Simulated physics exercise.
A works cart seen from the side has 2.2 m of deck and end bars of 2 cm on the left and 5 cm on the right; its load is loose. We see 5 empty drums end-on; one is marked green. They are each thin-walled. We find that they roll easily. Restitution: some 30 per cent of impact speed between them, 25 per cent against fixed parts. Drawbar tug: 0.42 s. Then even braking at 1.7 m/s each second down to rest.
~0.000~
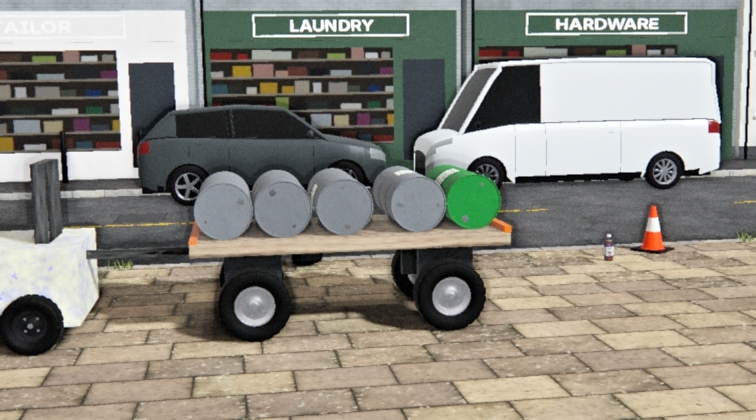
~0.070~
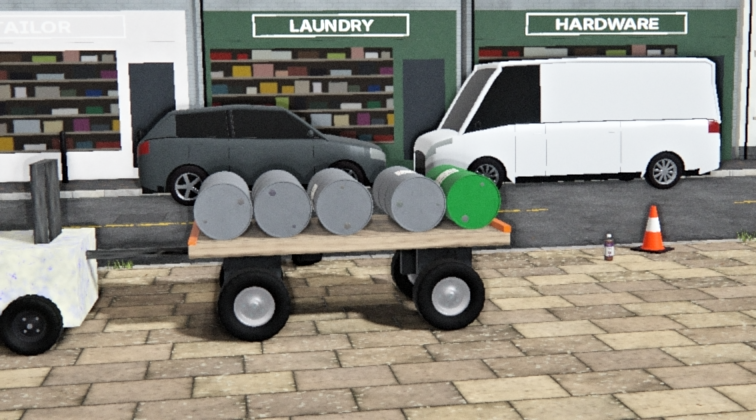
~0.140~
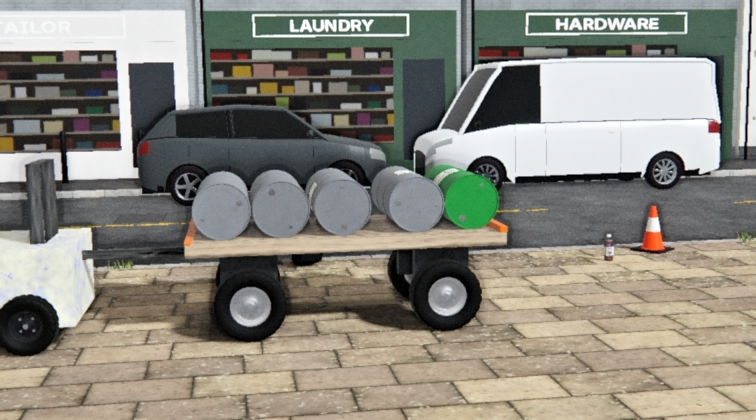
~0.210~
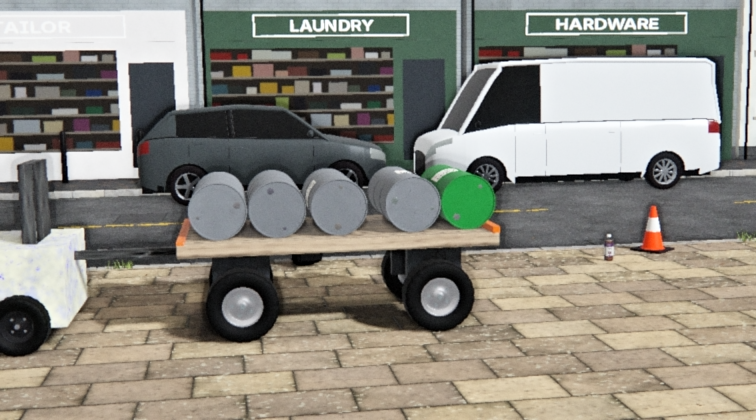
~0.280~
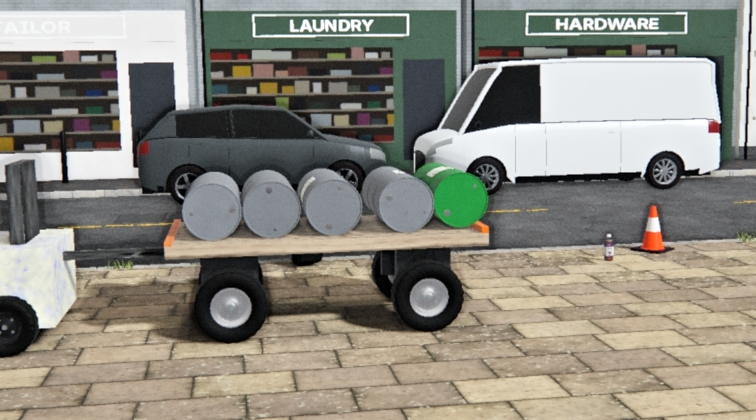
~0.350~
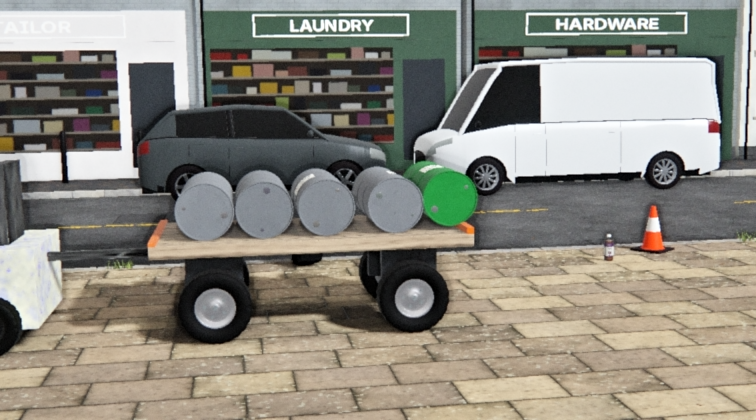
Flatbed cart carrying four grey drums and one green drum starting to roll slowly left past parked vehicles and shopfronts.
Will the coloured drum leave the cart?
Most likely it gets off.
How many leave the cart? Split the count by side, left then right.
Left 0, right 1.
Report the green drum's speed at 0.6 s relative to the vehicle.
0.6 m/s, give or take.
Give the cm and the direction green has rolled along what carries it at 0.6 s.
Shift of green: 25, rightward.
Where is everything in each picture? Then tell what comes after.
Green (475, 202); left bar at (193, 244); cart at rest; 5 of the 5 make up the bottom layer on the deck, in the first frame.
Green (475, 202); left bar at (192, 244); cart moving left at 0.2 m/s, in the second frame.
Green (473, 202); left bar at (188, 244); cart moving left at 0.6 m/s, in the third frame.
Green (469, 202); left bar at (180, 244); cart moving left at 1.0 m/s, in the fourth frame.
Green (462, 200); left bar at (168, 245); cart moving left at 1.4 m/s, in the fifth frame.
Green (451, 199); left bar at (151, 245); cart moving left at 1.7 m/s, in the sixth frame.
By 0.6 s, green is on the deck, 5 cm from the right bar, rolling right along the cart; 0 over a bar so far.
By 0.7 s, green is over the right bar and falling; 1 over a bar so far.
By 0.9 s, green is over the right bar and falling; 1 over a bar so far.
Finally (3.5 s), green is over the right bar and down; 1 over a bar so far.
